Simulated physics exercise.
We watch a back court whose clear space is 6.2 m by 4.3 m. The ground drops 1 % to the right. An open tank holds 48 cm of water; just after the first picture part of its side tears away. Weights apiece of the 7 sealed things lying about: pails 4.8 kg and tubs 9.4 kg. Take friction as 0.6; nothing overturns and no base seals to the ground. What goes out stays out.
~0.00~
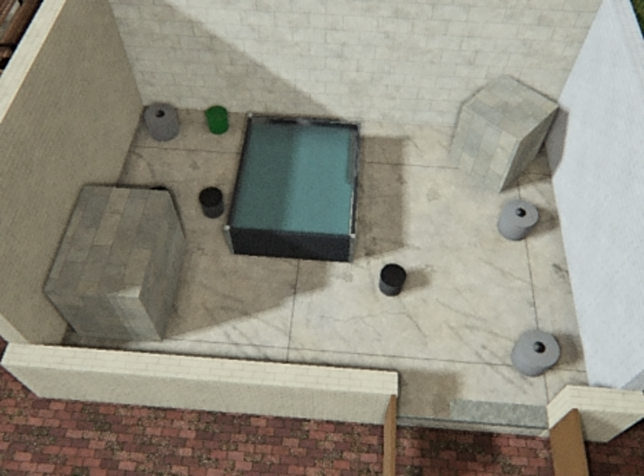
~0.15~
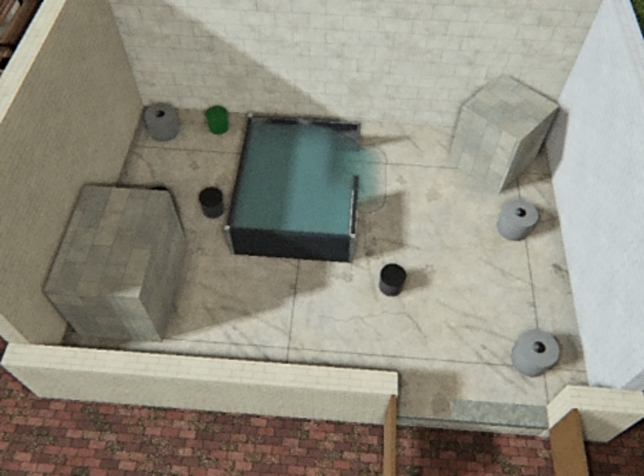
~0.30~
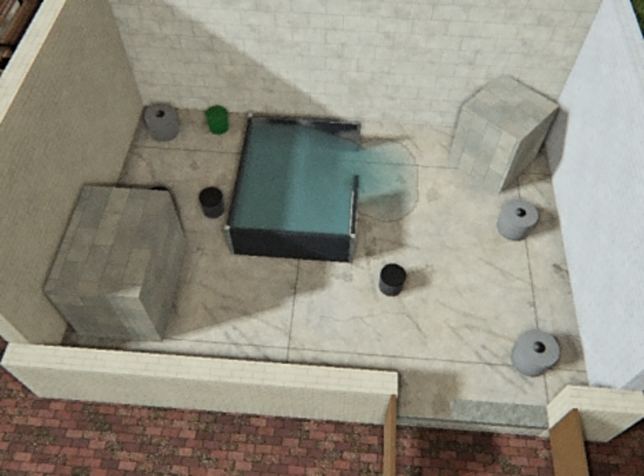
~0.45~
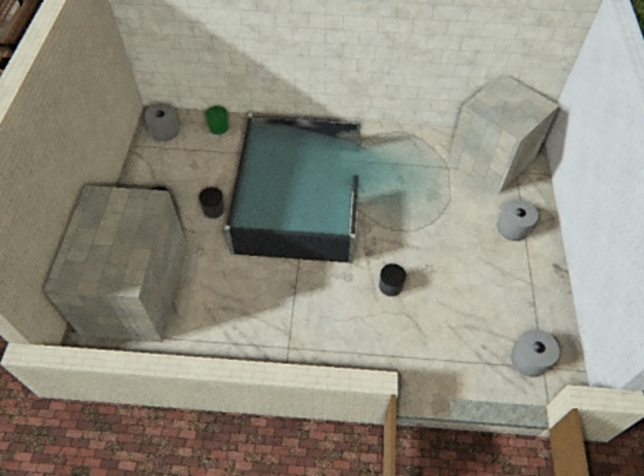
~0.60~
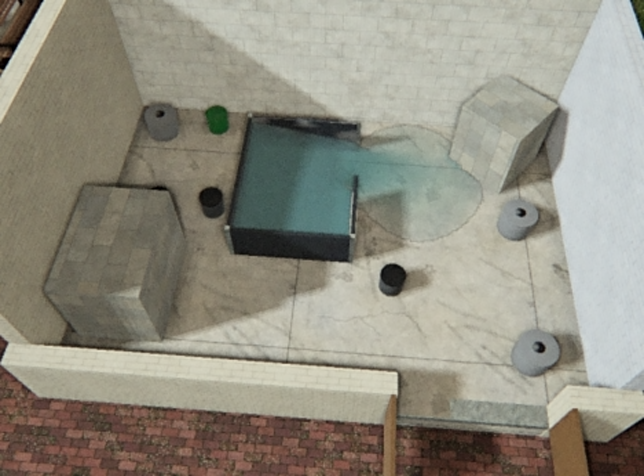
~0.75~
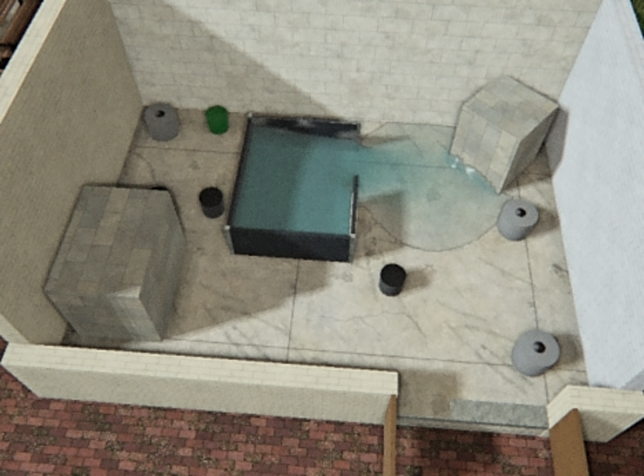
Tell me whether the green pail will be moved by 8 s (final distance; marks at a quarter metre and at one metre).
The green pail is nudged along.
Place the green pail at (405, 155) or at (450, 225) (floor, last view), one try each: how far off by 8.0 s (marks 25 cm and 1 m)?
In turn: It ends far away; it travels far.
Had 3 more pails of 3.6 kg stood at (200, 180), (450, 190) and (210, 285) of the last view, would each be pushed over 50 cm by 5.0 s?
In turn: Short of it, over, short of it.
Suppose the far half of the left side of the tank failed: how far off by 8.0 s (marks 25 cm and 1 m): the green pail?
In that case the green pail travels far.
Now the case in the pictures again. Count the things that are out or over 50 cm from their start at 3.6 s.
2 of them.
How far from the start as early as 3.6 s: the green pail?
About 0 cm.
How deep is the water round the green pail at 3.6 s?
Roughly 2 cm.
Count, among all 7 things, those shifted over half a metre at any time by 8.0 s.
I count 2.
After 1.6 s the green pail is near (216, 113), 0.0 m from its start, aground; 0 of 7 are out; 0 afloat.
After 3.6 s the green pail is near (216, 113), 0.0 m from its start, aground; 0 of 7 are out; 1 afloat.
After 5.6 s the green pail is near (187, 116), 0.4 m from its start, aground; 1 of 7 are out; 0 afloat.
After 8.0 s the green pail is near (187, 116), 0.4 m from its start, aground; 1 of 7 are out; 0 afloat.
